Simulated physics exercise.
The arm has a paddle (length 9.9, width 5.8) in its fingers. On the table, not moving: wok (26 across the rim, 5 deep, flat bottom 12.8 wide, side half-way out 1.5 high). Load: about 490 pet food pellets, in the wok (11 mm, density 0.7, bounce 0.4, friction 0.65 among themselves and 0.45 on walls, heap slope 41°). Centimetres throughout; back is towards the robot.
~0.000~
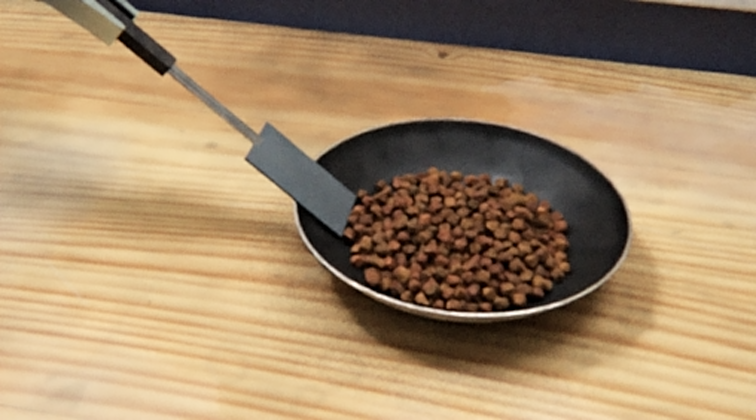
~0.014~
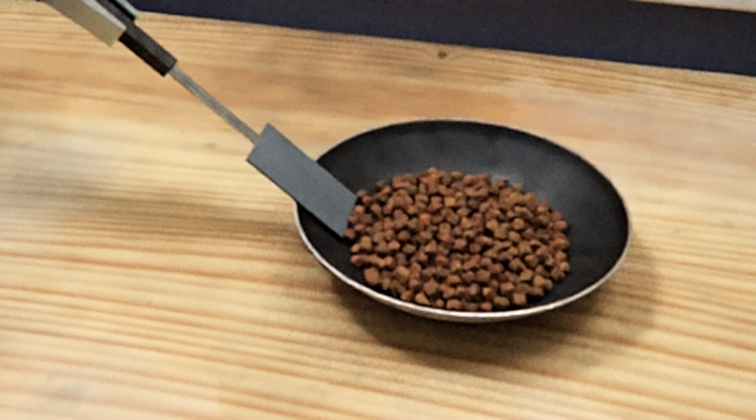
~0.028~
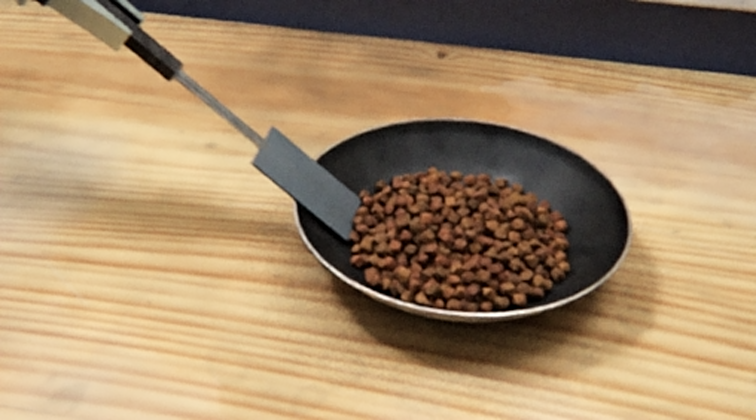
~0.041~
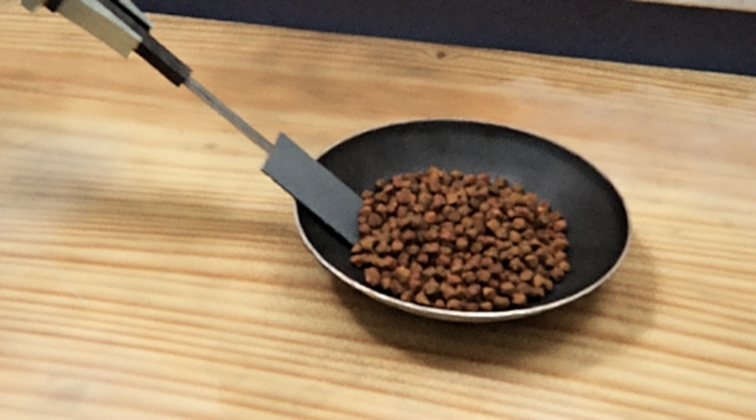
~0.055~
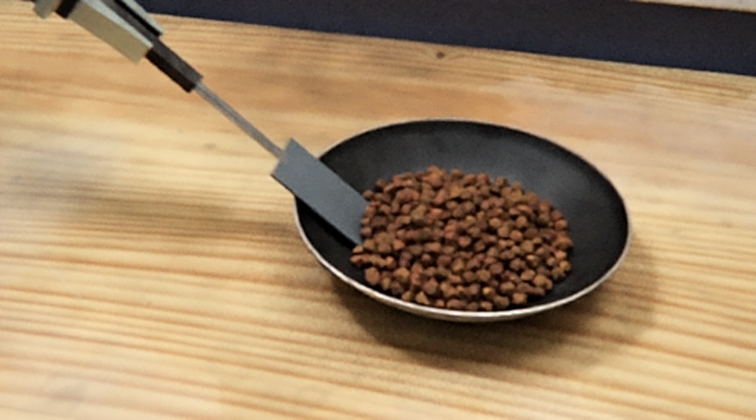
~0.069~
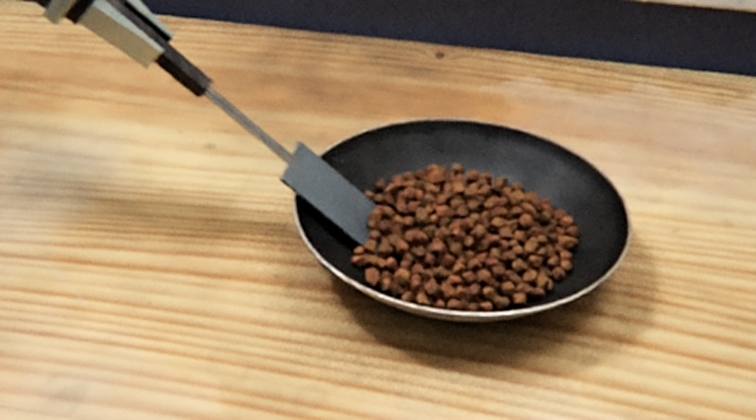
A grey paddle held by a robotic arm slides slowly down and to the right inside a black wok, nudging the near edge of a heap of reddish-brown pellets slightly rightward. The wok, with its pale rim, stays still right of centre on a light, grained wooden table, a dark blue strip behind it. The view looks down at an angle from a fixed camera.
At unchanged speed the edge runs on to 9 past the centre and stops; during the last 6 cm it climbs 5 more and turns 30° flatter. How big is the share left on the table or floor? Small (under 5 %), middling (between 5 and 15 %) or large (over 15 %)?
Share on the table or floor: Middling (between 5 and 15 %).
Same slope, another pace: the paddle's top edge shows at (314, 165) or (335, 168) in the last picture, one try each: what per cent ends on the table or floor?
Some 20 and 25 per cent.
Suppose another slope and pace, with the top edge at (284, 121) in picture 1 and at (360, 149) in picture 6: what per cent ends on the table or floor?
About 25 per cent.
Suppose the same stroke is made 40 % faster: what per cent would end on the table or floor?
It would be near 20 per cent.
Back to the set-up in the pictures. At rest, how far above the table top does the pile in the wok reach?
Some 6.5 cm.
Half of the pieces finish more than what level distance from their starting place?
Some 4 cm.
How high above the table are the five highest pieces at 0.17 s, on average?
Some 4 cm.
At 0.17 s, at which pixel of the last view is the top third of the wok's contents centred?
Around (528, 227).
After 0.17 s, sloping 40°, highest piece 5 above the table; 492 in the wok.
After 0.27 s, sloping 30°, highest piece 7 above the table; 489 in the wok, 3 on the blade or in flight.
After 0.52 s, sloping 10°, highest piece 6 above the table; 445 in the wok, 40 on the table or floor, 7 on the blade or in flight.
After 1.57 s, sloping 10°, highest piece 6 above the table; 445 in the wok, 47 on the table or floor.
In the end, 445 in the wok, 47 on the table or floor. That is 10 % on the table or floor.
